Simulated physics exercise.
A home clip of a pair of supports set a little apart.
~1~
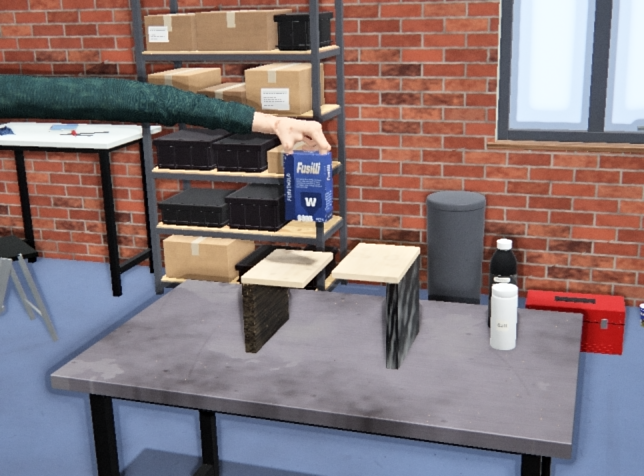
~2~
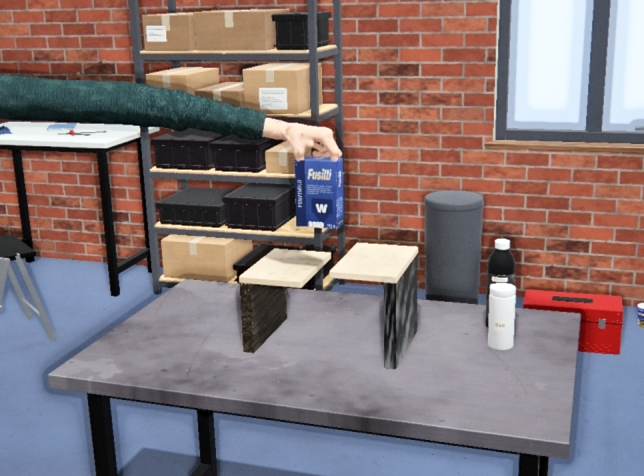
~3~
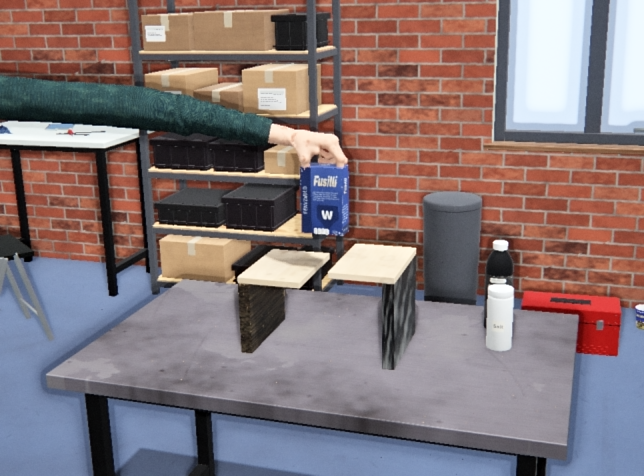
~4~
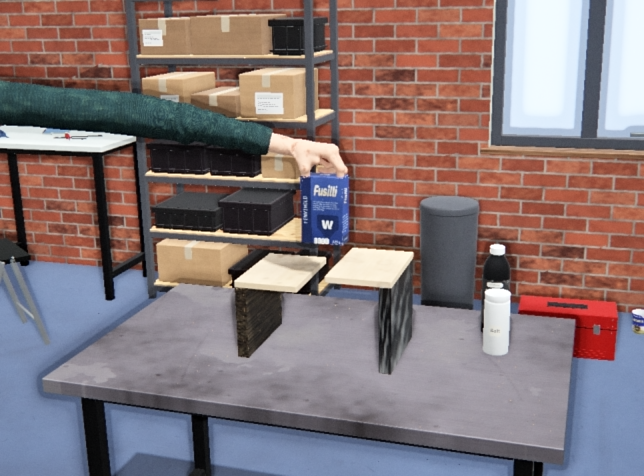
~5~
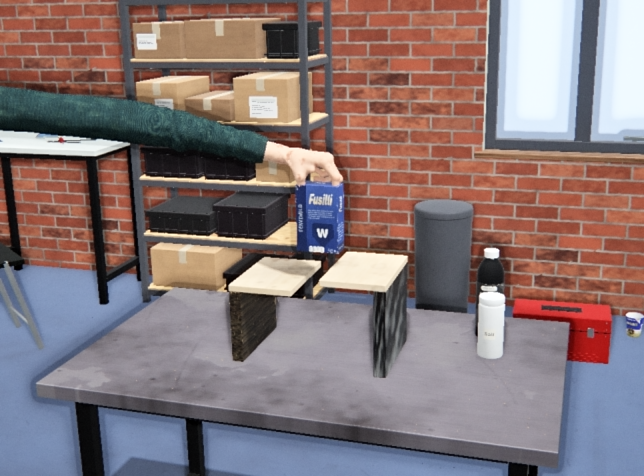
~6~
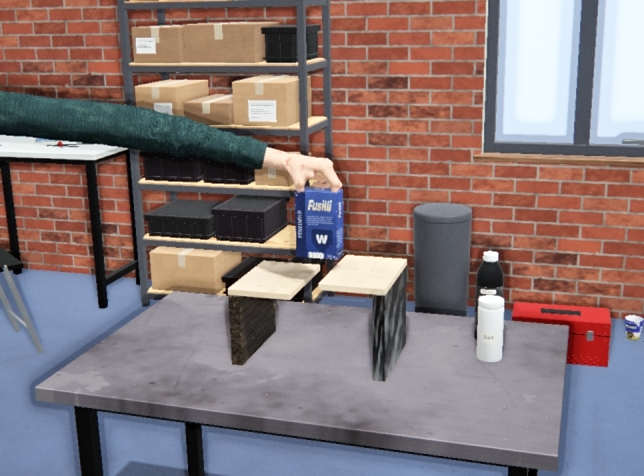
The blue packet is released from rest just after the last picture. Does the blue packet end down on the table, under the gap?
The packet lodges.
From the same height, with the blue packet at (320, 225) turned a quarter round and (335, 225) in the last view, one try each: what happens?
First try: It drops through; second try: It lodges.
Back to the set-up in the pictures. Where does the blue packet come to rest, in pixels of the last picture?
At about (267, 254).
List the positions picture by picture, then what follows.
On its way; blue packet (308, 186), in the first picture.
On its way; blue packet (319, 192), in the second picture.
On its way; blue packet (325, 199), in the third picture.
On its way; blue packet (325, 209), in the fourth picture.
On its way; blue packet (320, 217), in the fifth picture.
Poised above the slot; blue packet (319, 223), in the sixth picture.
Then, 0.30 s on from there, blue packet turned 27° from how it was put near (306, 240).
Then, 0.40 s on from there, blue packet turned 46° from how it was put near (293, 240).
Then, 0.50 s on from there, blue packet turned 75° from how it was put near (276, 247).
In the end, toppled on the stand or table, blue packet; the other 2 unmoved. At the end, from the last picture's camera, blue packet near (267, 254). The packet stays on top.
